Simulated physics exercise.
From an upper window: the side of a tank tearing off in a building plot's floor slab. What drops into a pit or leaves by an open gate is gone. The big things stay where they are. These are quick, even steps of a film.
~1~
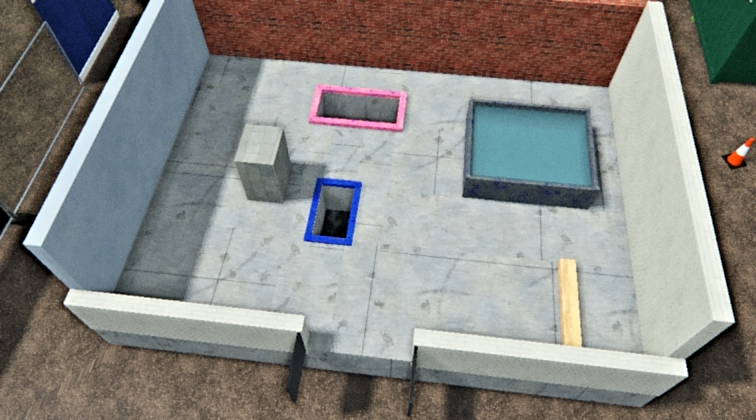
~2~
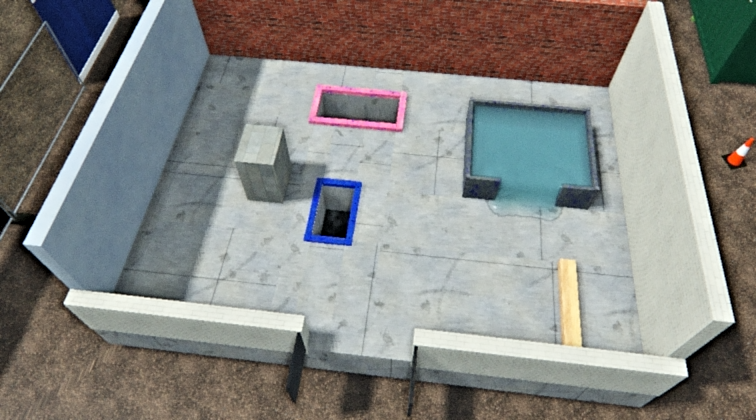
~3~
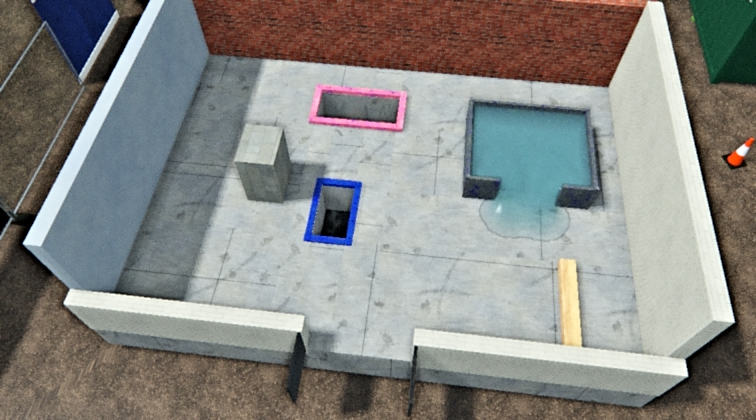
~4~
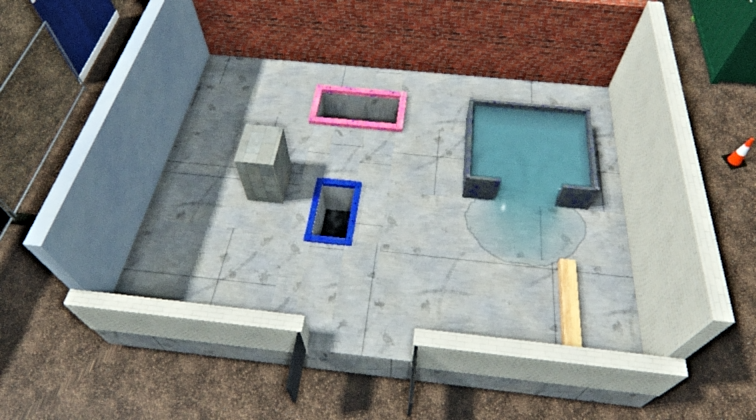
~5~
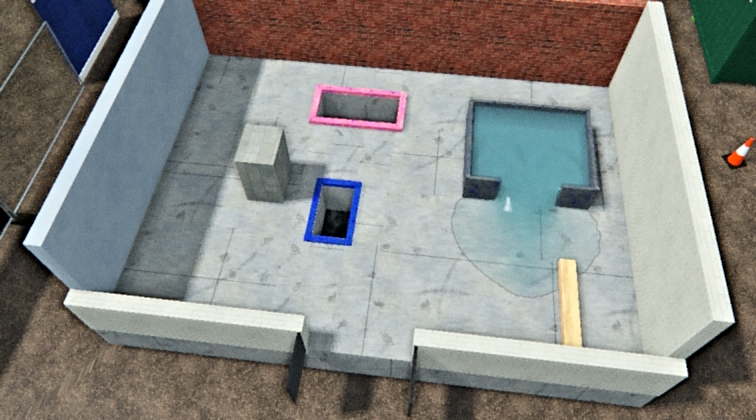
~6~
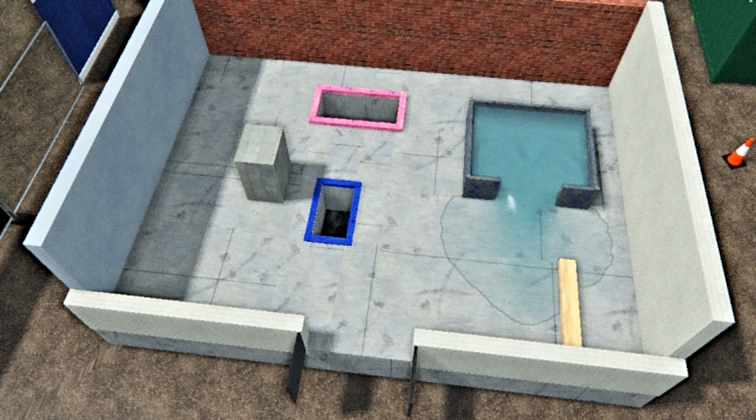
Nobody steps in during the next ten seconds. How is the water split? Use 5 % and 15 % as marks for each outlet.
The gate takes from 5 to 15 %; the pink pit takes under 5 %; the blue pit takes under 5 %.
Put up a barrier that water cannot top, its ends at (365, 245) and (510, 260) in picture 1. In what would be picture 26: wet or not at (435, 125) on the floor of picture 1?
Verdict: Not flooded.
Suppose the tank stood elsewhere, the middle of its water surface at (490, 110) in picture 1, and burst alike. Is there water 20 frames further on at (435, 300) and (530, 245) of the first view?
As listed: Flooded, awash.
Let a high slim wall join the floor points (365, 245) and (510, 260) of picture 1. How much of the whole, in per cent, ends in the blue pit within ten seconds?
Roughly, in per cent: Blue 6.
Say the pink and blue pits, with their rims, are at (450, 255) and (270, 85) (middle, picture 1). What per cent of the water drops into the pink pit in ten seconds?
Roughly, in per cent: Pink 8.
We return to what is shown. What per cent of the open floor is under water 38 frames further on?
Roughly 50 per cent.
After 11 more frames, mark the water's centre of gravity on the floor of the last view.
At about (521, 222).
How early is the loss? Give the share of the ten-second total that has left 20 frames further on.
About 30 per cent.
A moment on, water covers 15 % of the floor; the gate 0 %, the pink pit 0 %, the blue pit 0 %.
Next, water covers 25 % of the floor; the gate 0 %, the pink pit 0 %, the blue pit 0 %.
Then, water covers 30 % of the floor; the gate 3 %, the pink pit 0 %, the blue pit 0 %.
Later, water covers 50 % of the floor; the gate 7 %, the pink pit 0 %, the blue pit 0 %.
In the end, water covers 80 % of the floor; the gate 11 %, the pink pit 0 %, the blue pit 1 %.
